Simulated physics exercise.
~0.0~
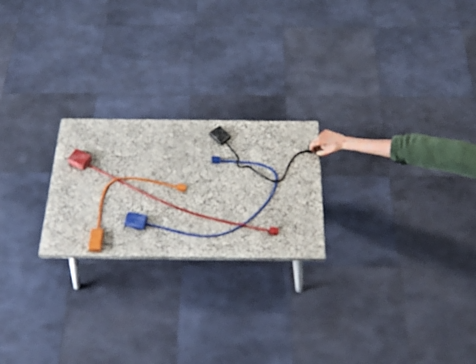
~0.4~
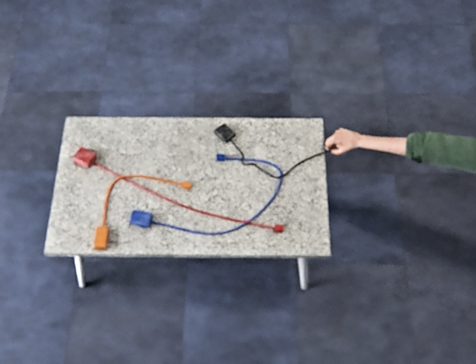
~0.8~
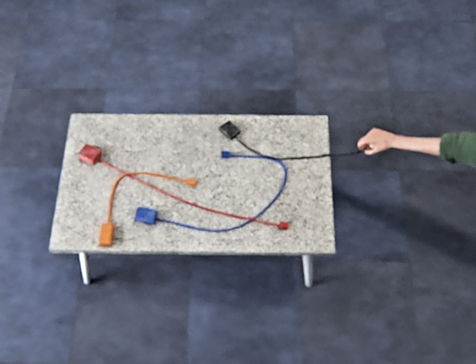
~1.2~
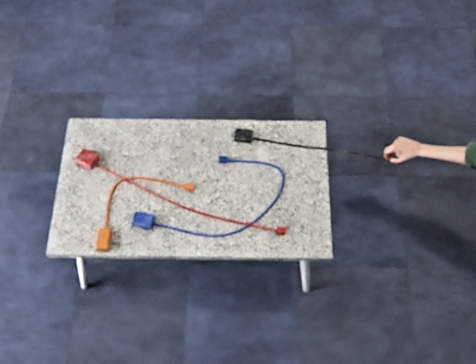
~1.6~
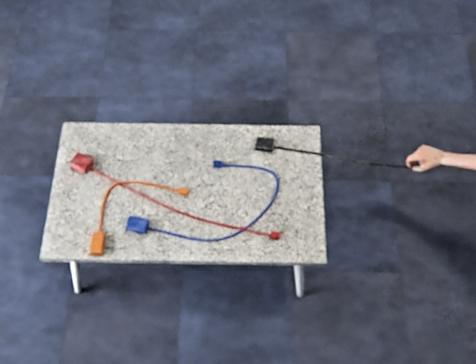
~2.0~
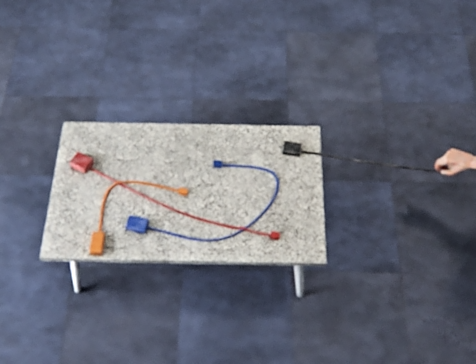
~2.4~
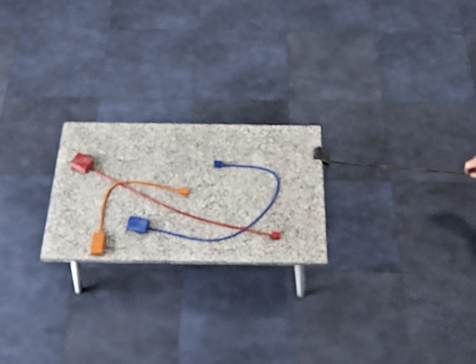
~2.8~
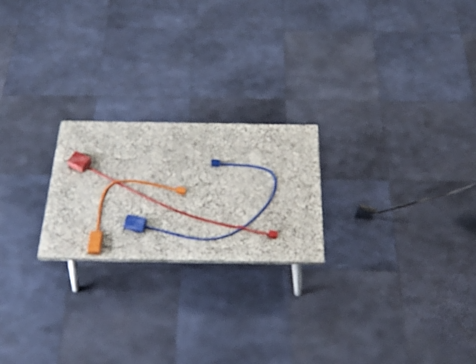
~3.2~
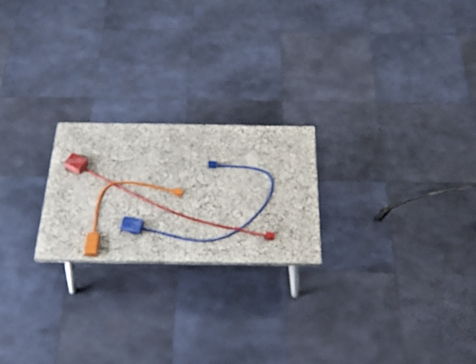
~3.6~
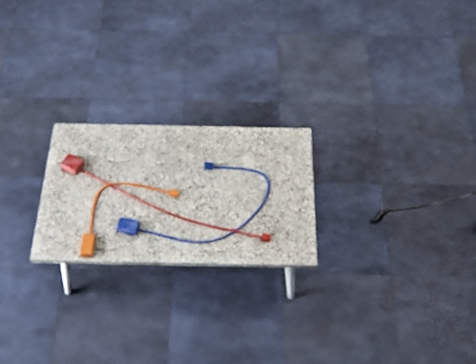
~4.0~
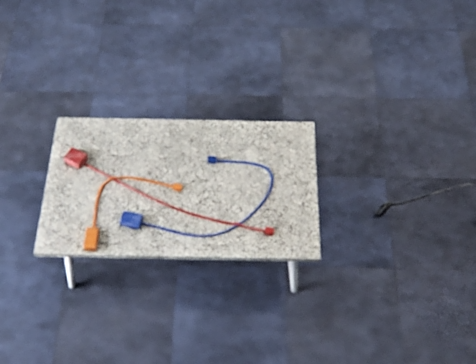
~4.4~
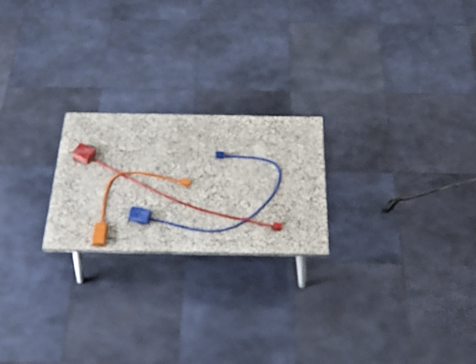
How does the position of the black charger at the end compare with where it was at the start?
At the start it lies on the desk near the back edge, right of the middle. By the end it is off the desk, beyond the right edge and lower in view.
